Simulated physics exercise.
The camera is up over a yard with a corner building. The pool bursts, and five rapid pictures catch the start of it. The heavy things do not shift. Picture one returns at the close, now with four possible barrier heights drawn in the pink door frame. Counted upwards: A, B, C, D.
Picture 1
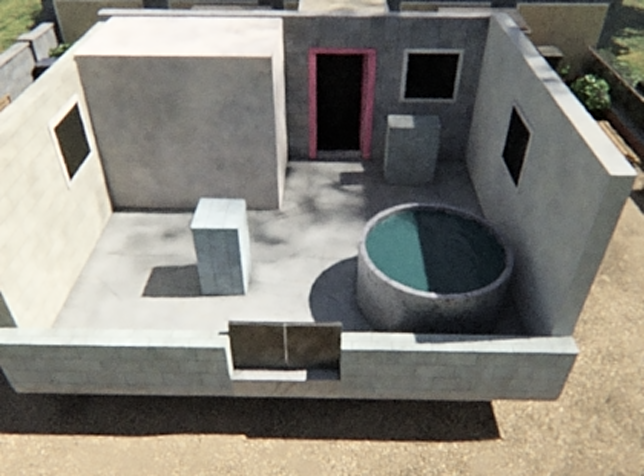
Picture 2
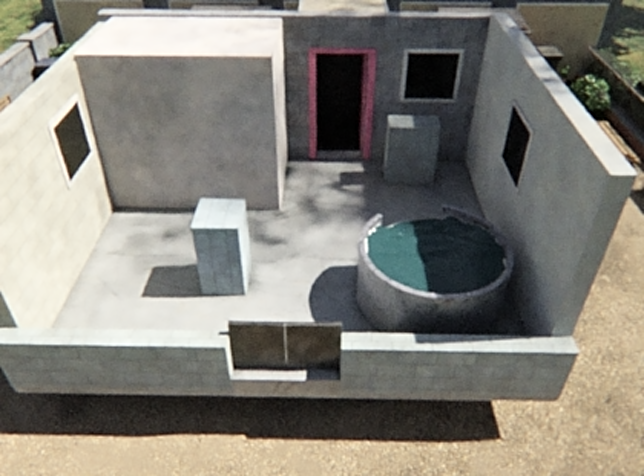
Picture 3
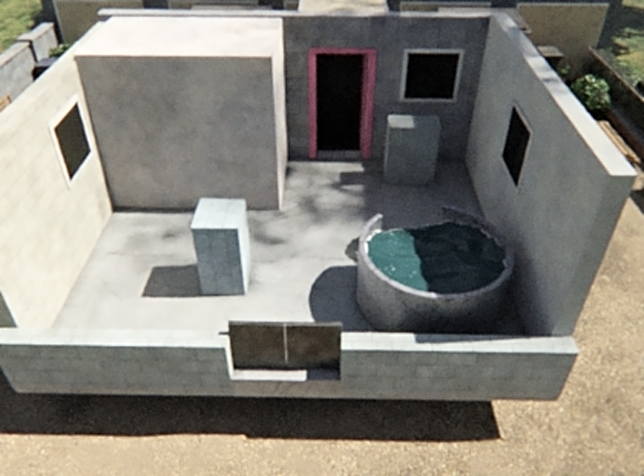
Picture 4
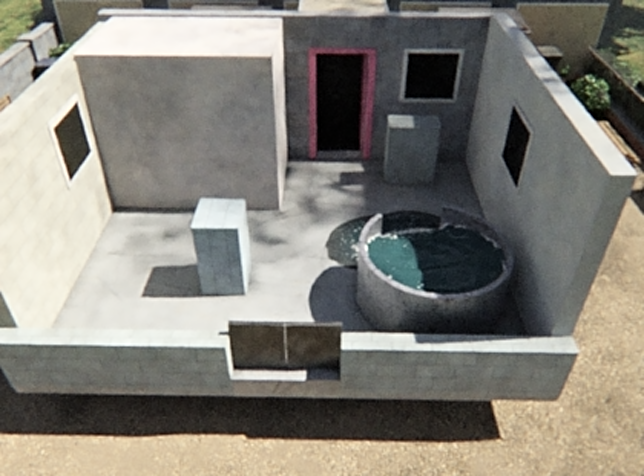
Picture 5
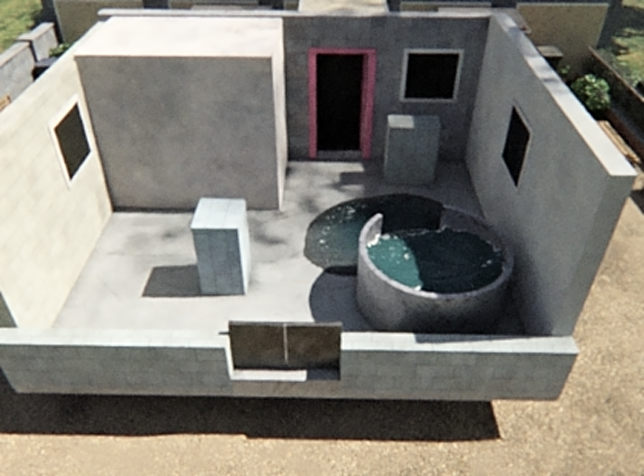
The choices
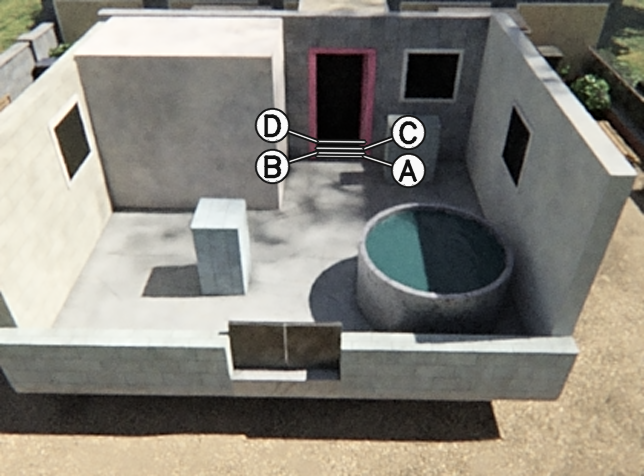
Water in a round grey pool in a walled yard turns choppy as the pool's far rim breaks open, then pours through the gap and spreads in a dark sheet across the pale floor behind and left of the pool.
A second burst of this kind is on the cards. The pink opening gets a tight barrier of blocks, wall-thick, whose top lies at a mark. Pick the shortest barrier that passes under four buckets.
That is mark D.
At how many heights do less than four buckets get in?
One of them.
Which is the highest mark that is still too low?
It is C.
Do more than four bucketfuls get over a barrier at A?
Yes, that goes wrong.
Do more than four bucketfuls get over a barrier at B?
Yes.
In white, A at (340, 156); B at (340, 153); C at (340, 148); D at (340, 141); from the bottom up A, B, C, D.
With A, dozens of bucketfuls pour in.
With B, dozens of bucketfuls pour in.
With C, about 10 bucketfuls get in.
With D, a splash gets over, under a bucket.
